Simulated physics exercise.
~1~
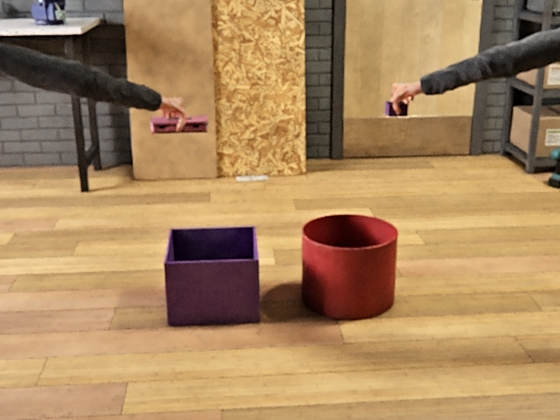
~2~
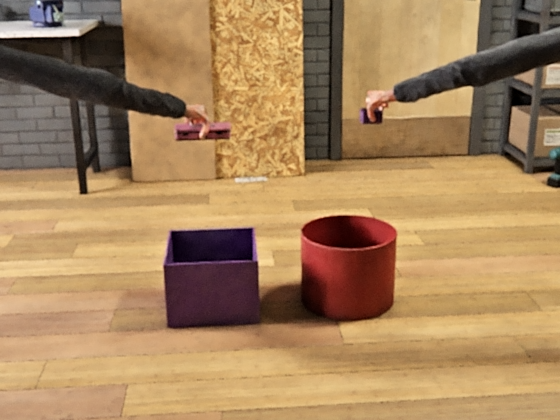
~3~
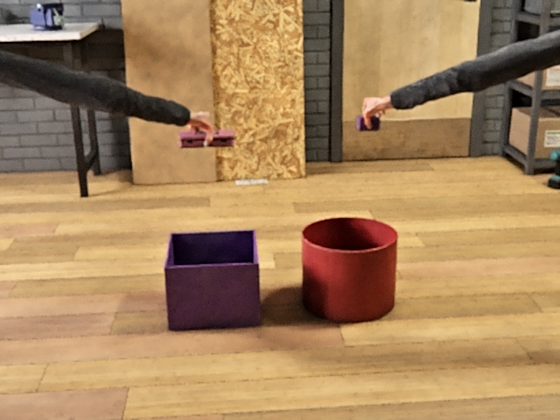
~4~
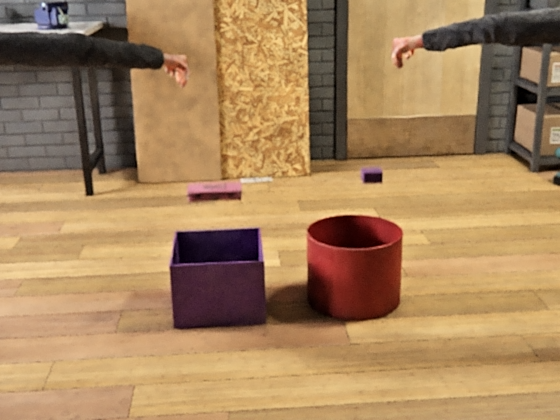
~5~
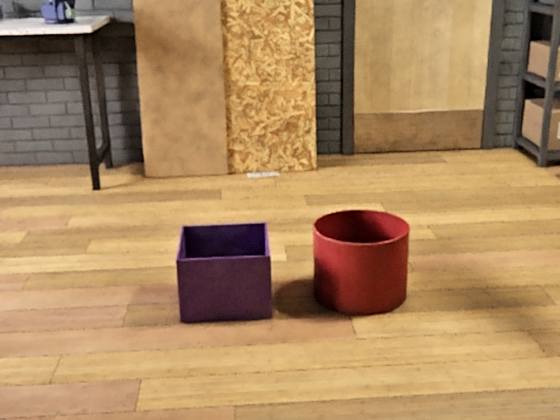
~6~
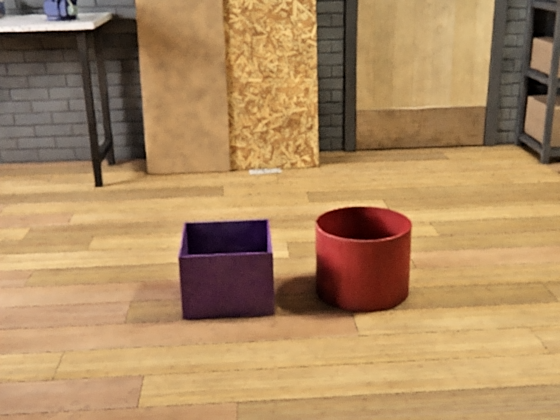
A small purple block and a flat pink case hang from two hands reaching in from opposite sides, seen from the front in a slightly swaying view of a room with a wooden floor. In front stand an open purple square basket on the left and a round red bin on the right. The hands draw a little closer together and dip slightly. Both let go and pull back as the case falls on the left and the block on the right. Finally, the hands are gone and neither dropped thing can be seen, while both containers remain standing.
